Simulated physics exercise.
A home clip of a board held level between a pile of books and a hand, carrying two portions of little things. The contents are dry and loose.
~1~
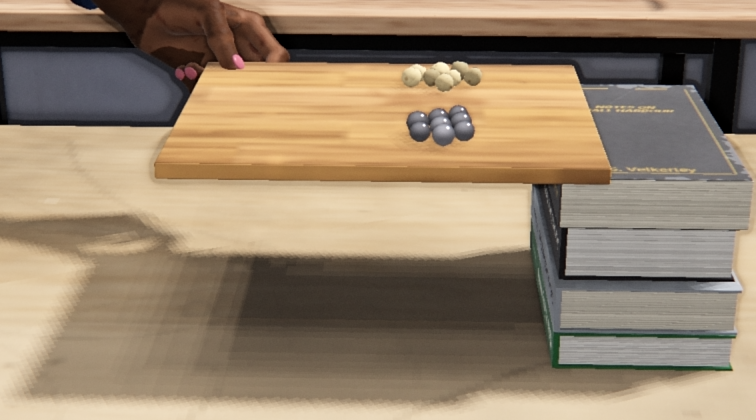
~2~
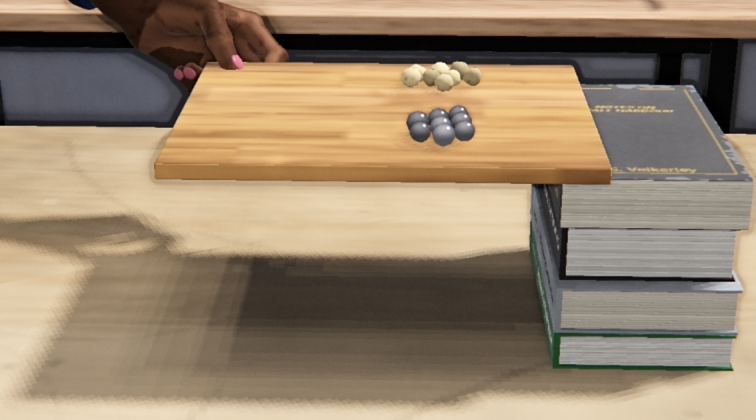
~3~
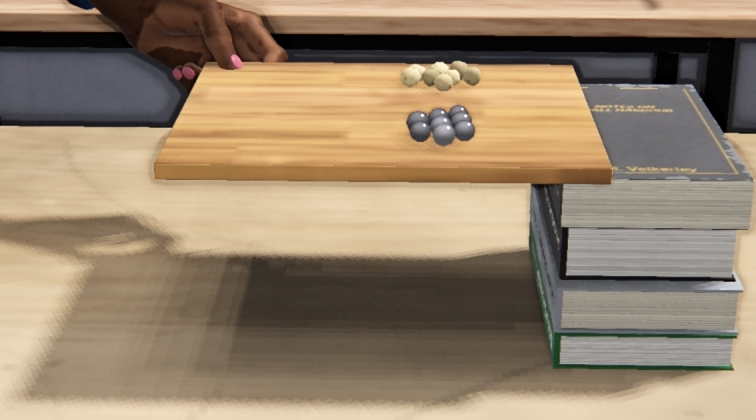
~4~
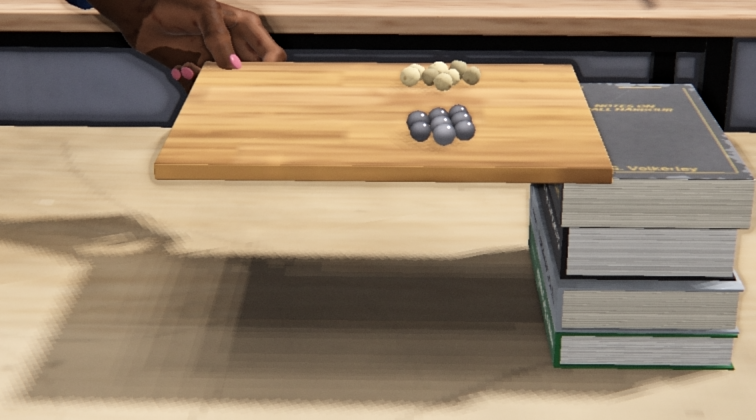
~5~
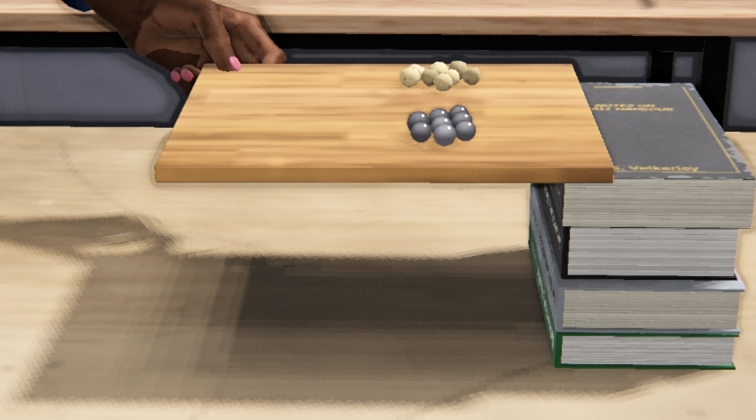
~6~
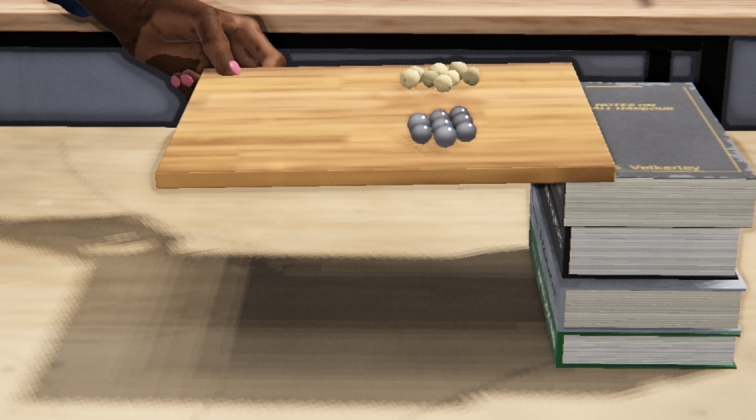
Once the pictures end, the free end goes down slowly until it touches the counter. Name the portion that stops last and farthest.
The longer run belongs to the near portion.
Then, 0.59 s past the last view, board sloping at 19°; near portion all still on the board; far portion all still on the board.
Then, 1.10 s past the last view, board sloping at 31°; near portion mostly up to a board's length out; far portion mostly less than half a board's length out.
Then, 1.54 s past the last view, board resting at 32°; near portion mostly one to two board lengths out, a small part gone off the counter; far portion mostly up to a board's length out.
Finally, board resting at 32°; near portion mostly more than two board lengths out, most gone off the counter; far portion mostly up to a board's length out; the near portion has gone farther.
